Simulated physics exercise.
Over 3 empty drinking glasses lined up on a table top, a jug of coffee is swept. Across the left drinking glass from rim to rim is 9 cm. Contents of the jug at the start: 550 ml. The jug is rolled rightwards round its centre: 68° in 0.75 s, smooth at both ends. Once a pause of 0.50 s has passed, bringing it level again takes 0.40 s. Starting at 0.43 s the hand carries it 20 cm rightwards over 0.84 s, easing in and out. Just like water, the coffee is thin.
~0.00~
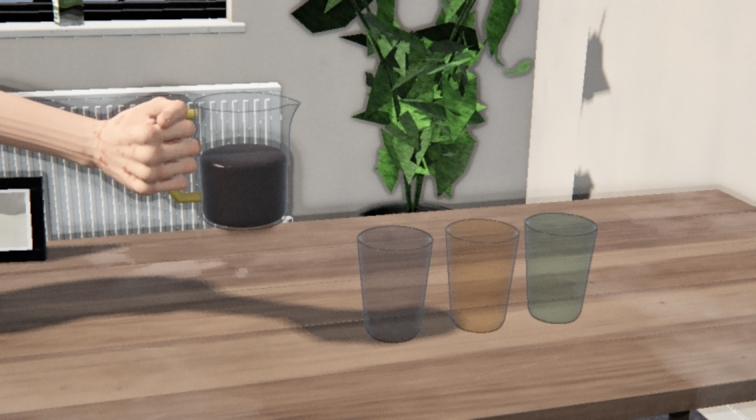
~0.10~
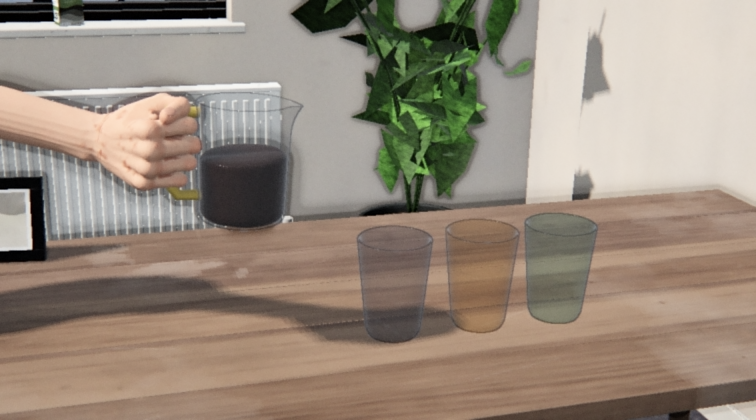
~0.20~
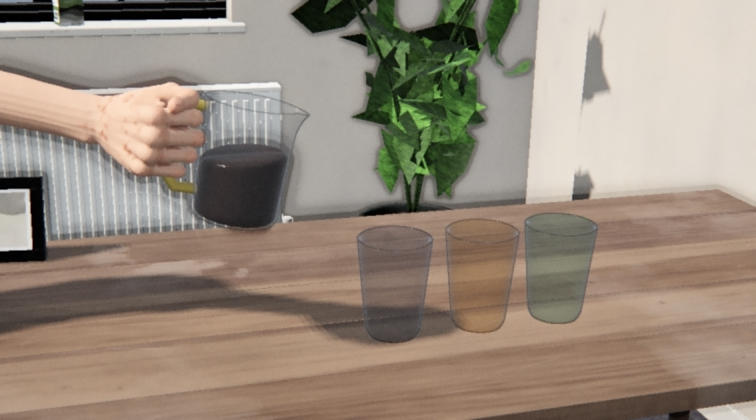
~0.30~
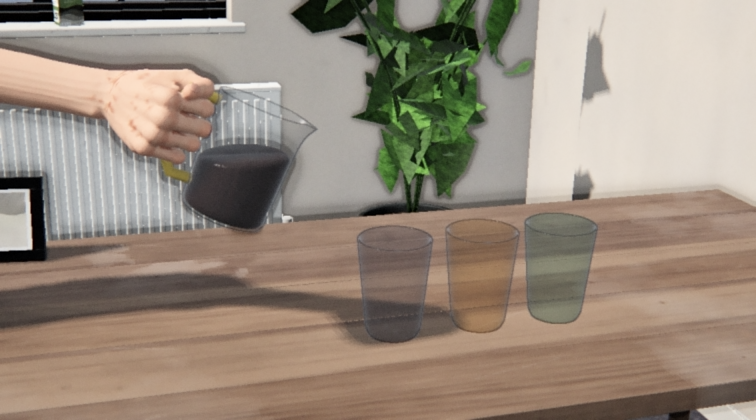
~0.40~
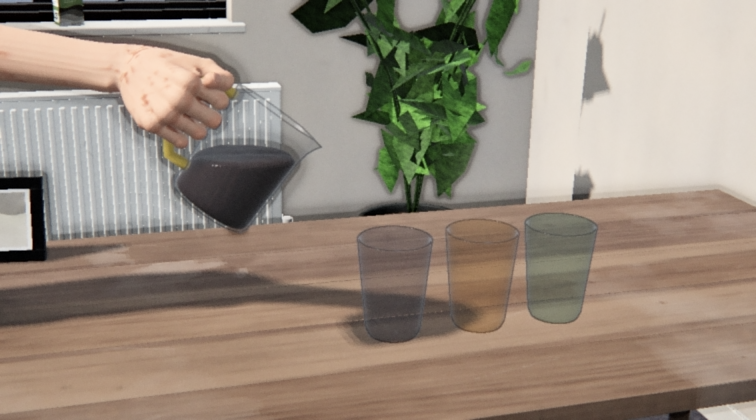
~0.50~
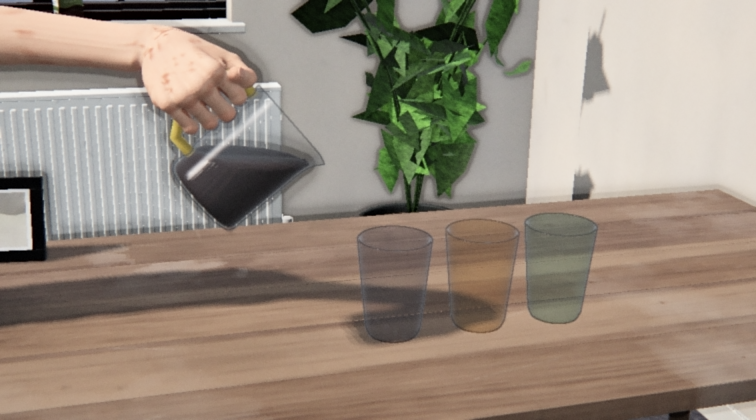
A hand held a glass jug of dark coffee above a wooden table and smoothly tilted it further and further to the right, near three empty drinking glasses standing in a row.
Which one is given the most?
Looks like the inner container wins.
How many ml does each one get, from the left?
Roughly 20 ml, 150 ml and 10 ml, from left to right.
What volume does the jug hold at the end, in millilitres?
It ends up holding near 260 ml.
After 0.81 s the tilt is 68° and from the left they hold 10 ml, 0 ml, 0 ml, the jug 500 ml, and 0 ml is on the table top.
After 1.03 s the tilt is 68° and from the left they hold 15 ml, 70 ml, 0 ml, the jug 385 ml, and 15 ml is on the table top.
After 1.27 s the tilt is 67° and from the left they hold 15 ml, 130 ml, 0 ml, the jug 290 ml, and 25 ml is on the table top.
After 1.53 s the tilt is 14° and from the left they hold 15 ml, 150 ml, 5 ml, the jug 260 ml, and 95 ml is on the table top.
In the end from the left they hold 15 ml, 155 ml, 10 ml, the jug 260 ml, and 105 ml is on the table top.
